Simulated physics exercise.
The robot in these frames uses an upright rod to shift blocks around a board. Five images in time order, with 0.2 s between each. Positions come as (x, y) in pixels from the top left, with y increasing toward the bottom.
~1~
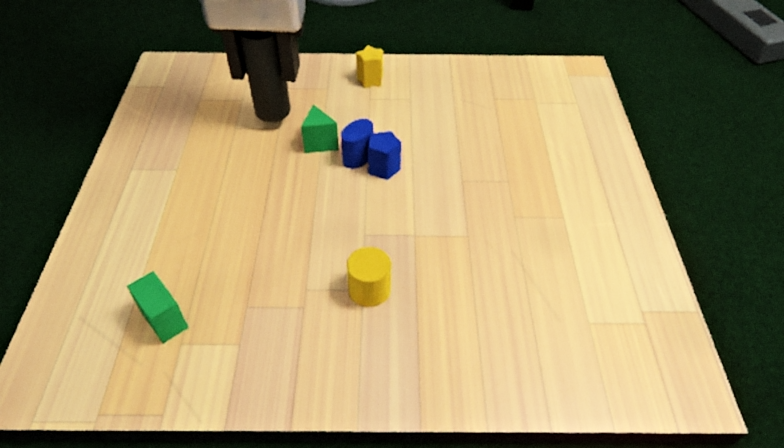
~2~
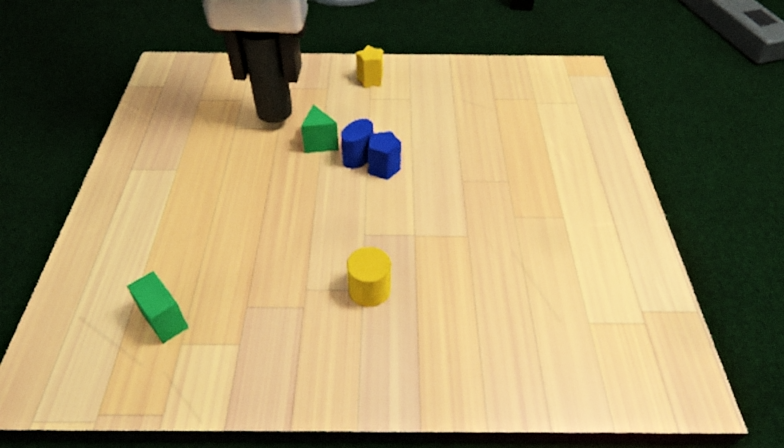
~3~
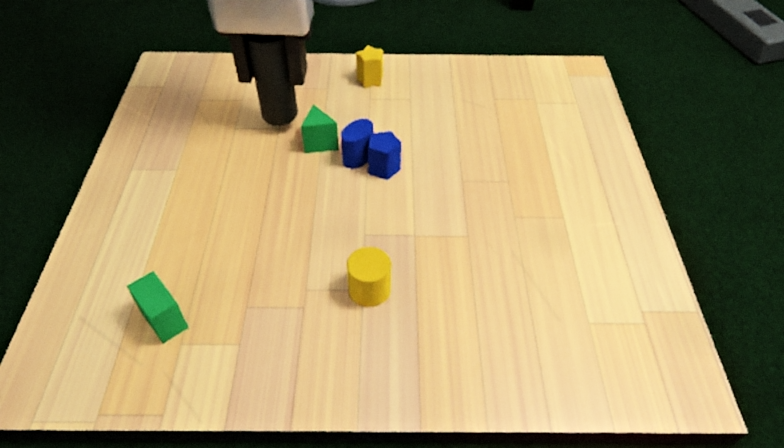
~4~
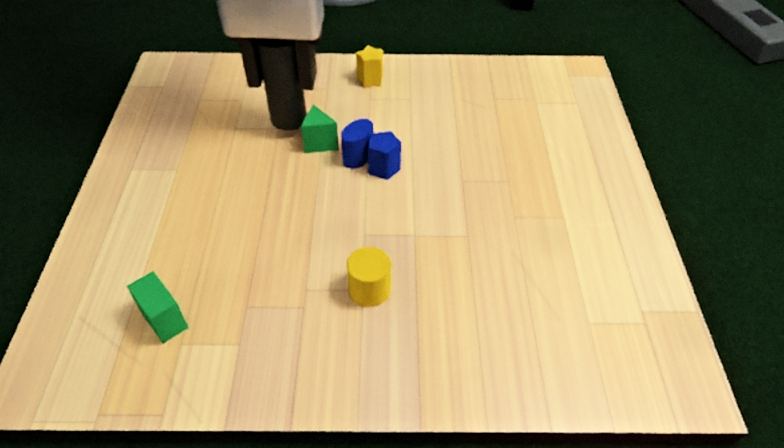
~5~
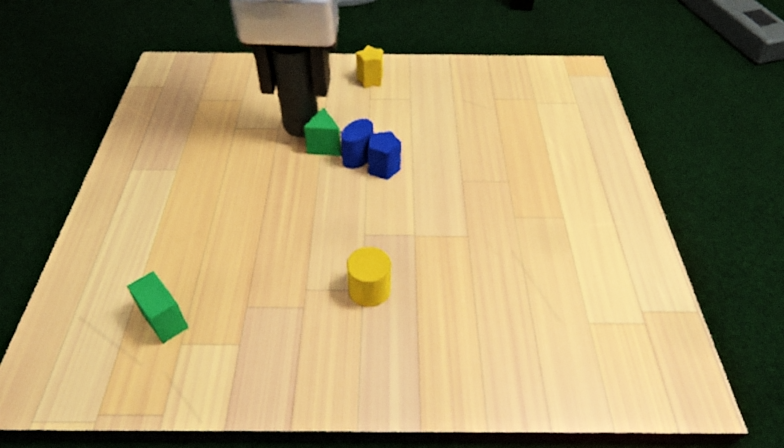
A dark upright rod moves right across the board and nudges a green triangular block slightly.
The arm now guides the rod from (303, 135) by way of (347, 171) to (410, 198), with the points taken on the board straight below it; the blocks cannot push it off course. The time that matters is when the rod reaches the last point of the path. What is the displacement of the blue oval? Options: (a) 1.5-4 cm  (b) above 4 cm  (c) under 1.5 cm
Answer: A.
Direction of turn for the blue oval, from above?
It spins anti-clockwise.
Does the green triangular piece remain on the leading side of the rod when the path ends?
Answer: Yes.
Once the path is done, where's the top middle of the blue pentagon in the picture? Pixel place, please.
For the centre of its top, I'd go with (421, 141).
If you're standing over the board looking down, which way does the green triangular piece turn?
Twists clockwise.
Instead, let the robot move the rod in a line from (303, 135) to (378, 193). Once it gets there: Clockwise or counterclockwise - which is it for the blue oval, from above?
Verdict: Counterclockwise.
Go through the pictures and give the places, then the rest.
The first frame shows rod tip (273, 112); block tops, green triangular piece (317, 117); blue oval (357, 129); blue pentagon (384, 141).
The second frame shows rod (275, 113); blocks unchanged.
The third frame shows rod (280, 116); blocks unchanged.
The fourth frame shows rod (289, 120); blocks unchanged.
The fifth frame shows rod (302, 126); green triangular piece (322, 120); blue oval (357, 129); blue pentagon (384, 141).
What follows on the original path. One third of the way, rod (330, 151); green triangular piece (352, 147); blue oval (370, 135), turned 65° anticlockwise; blue pentagon (402, 142), turned 25° clockwise.
Two thirds of the way, rod (368, 173); green triangular piece (394, 168); blue oval (385, 135), turned 85° anticlockwise; blue pentagon (421, 141), turned 40° clockwise.
At the end, rod (410, 189); green triangular piece (435, 189), turned 30° clockwise; blue oval (385, 135), turned 85° anticlockwise; blue pentagon (421, 141), turned 40° clockwise.
